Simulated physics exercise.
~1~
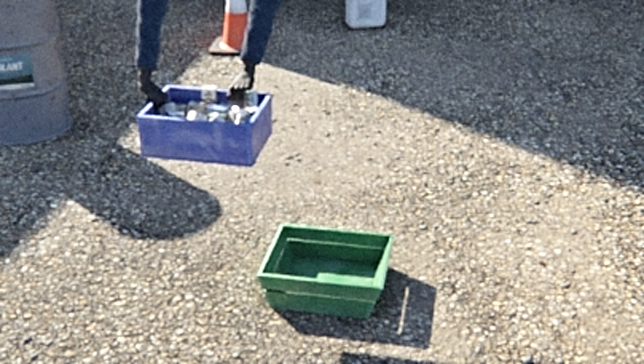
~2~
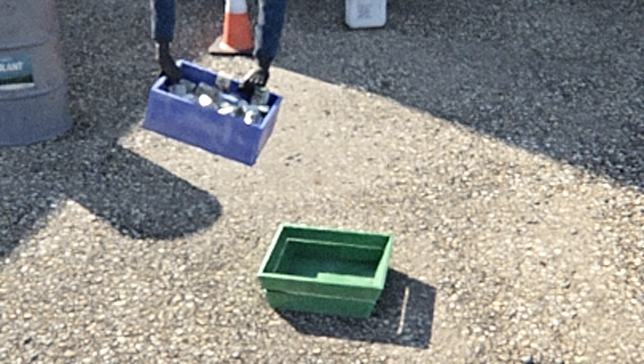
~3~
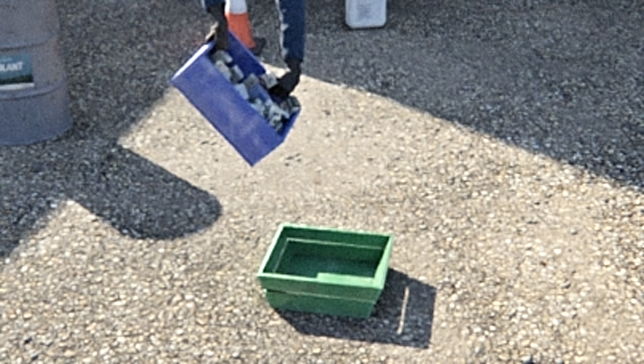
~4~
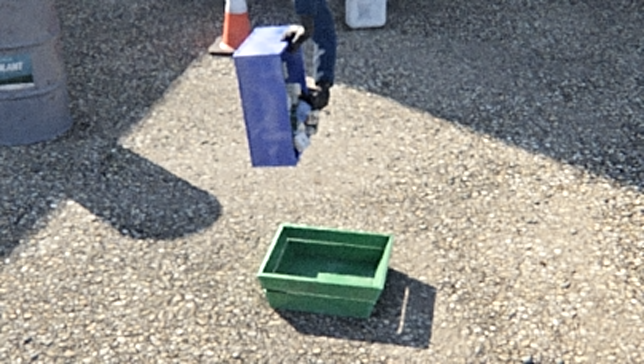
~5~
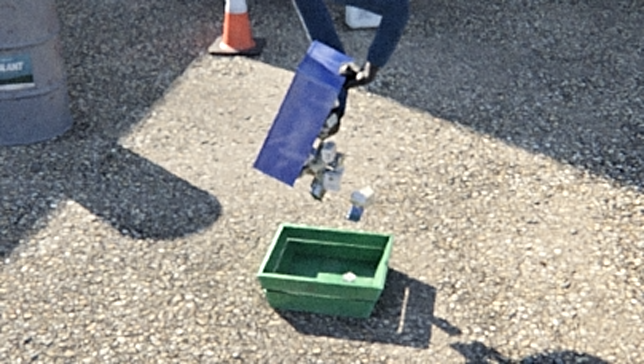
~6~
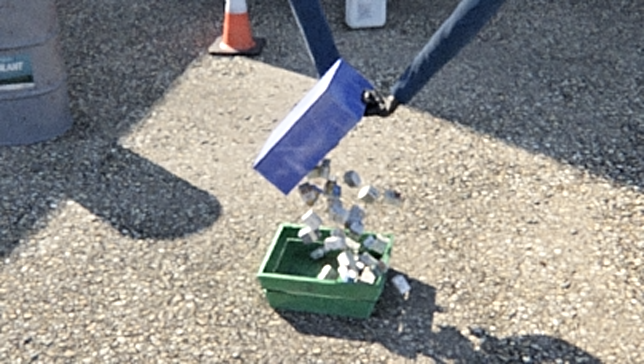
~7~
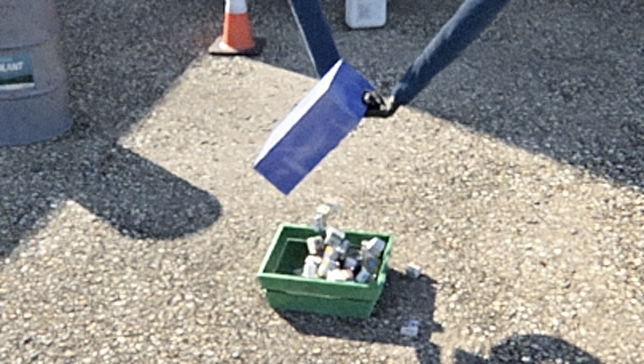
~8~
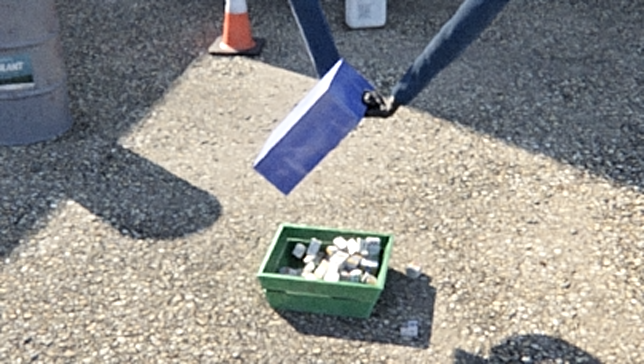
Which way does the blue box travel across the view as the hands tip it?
The blue box moves to the right as the hands tip it.
